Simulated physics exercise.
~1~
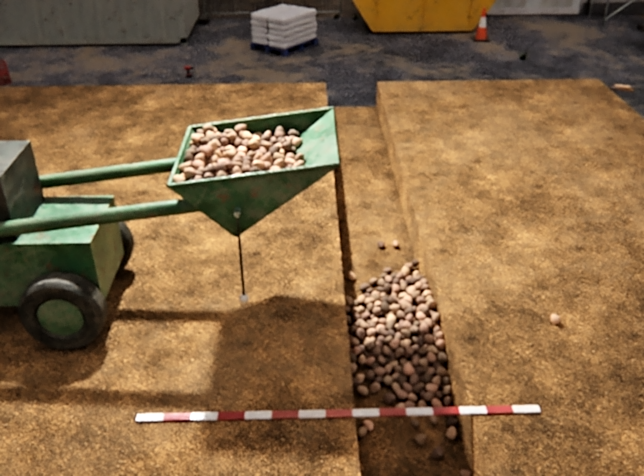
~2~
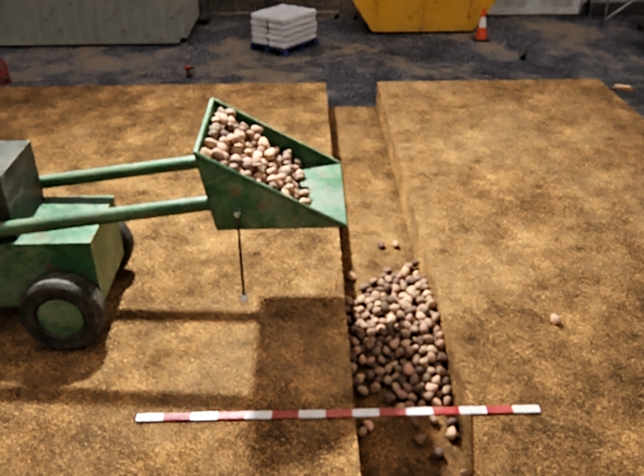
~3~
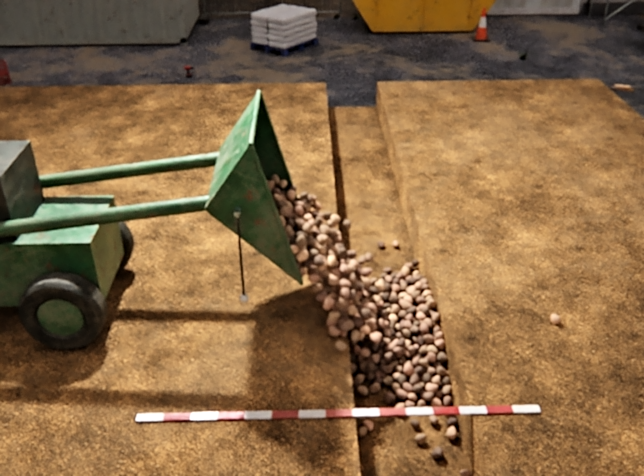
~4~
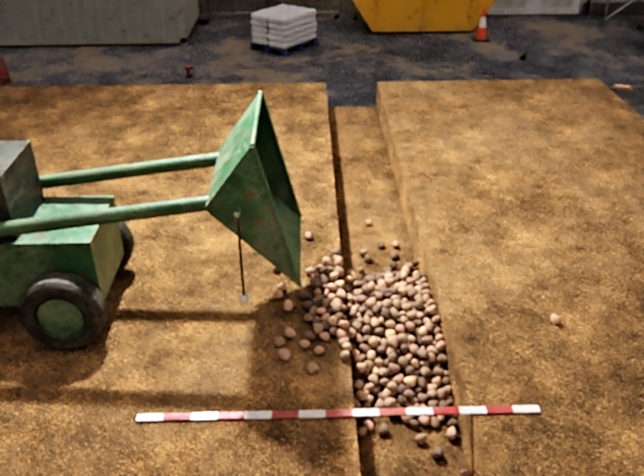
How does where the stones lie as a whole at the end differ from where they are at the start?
Taken together, the stones are farther right and lower at the end. At first they are split between the raised bucket and the trench, but finally they lie mostly in the trench, with some on the ground to its left.
